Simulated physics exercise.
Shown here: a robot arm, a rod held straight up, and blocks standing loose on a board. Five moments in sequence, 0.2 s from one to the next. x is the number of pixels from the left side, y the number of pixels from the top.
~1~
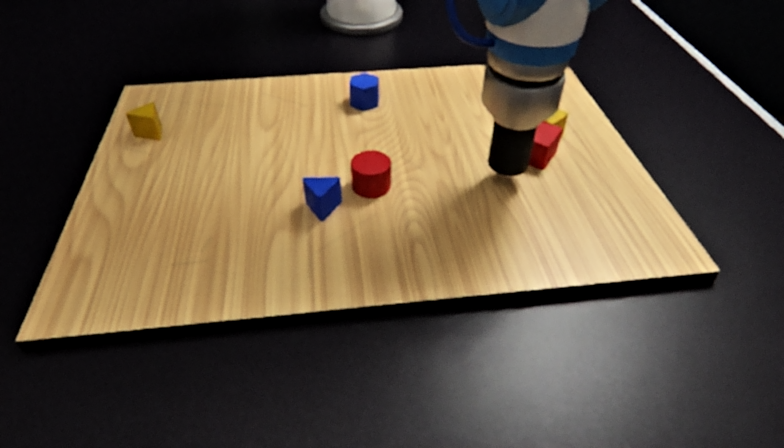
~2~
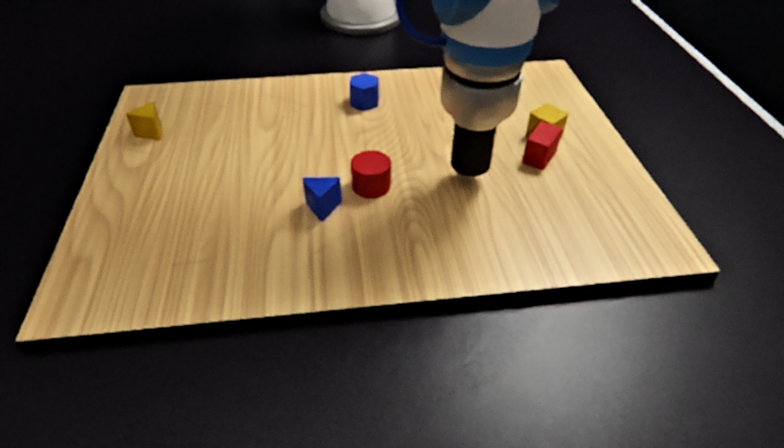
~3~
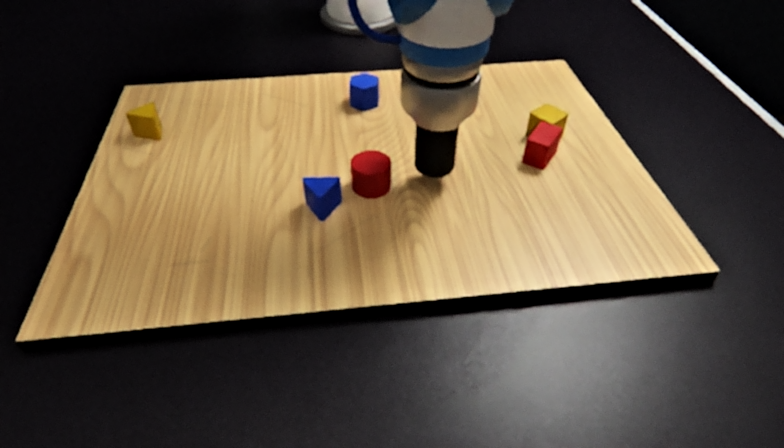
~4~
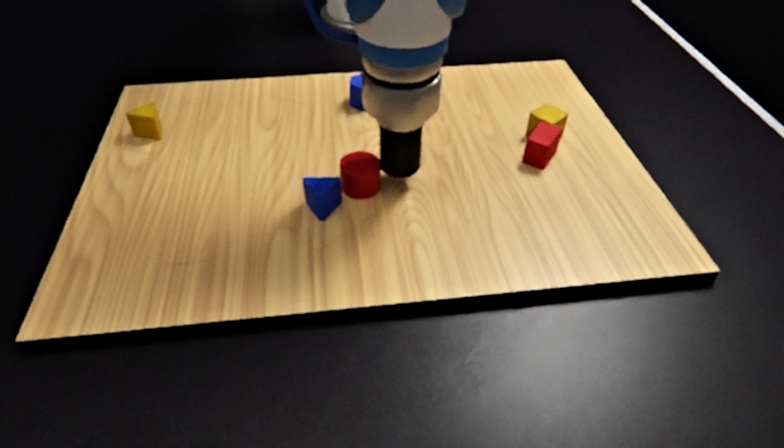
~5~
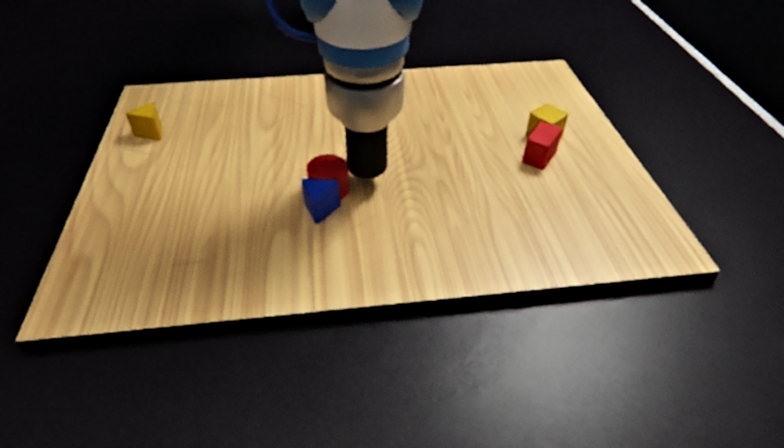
A robot arm with a black rod held upright works over a pale wooden board on a black surface, seen from above at an angle by a still camera. A red cylinder and blue triangular block sit near the middle, a blue block behind, a yellow triangular block at left, and red and yellow blocks at right. The rod slides left and pushes the cylinder against the blue triangular block, which shifts slightly.
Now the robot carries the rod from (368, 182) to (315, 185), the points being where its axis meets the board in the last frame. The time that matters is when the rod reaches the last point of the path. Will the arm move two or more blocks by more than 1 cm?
It seems not.
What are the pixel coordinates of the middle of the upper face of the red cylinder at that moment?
Near (273, 174).
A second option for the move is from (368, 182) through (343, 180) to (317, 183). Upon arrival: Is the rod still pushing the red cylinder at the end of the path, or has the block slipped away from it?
When the path ends, it will sit ahead of the rod.
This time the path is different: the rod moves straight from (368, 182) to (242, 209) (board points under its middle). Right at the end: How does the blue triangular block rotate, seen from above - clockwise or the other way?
From the top: Counterclockwise.
The first path, step by step. Halfway along, rod (339, 169); blue triangular block (315, 188), turned 15° anticlockwise; red cylinder (299, 169).
At the end, rod (313, 171); blue triangular block (315, 188), turned 15° anticlockwise; red cylinder (273, 174).
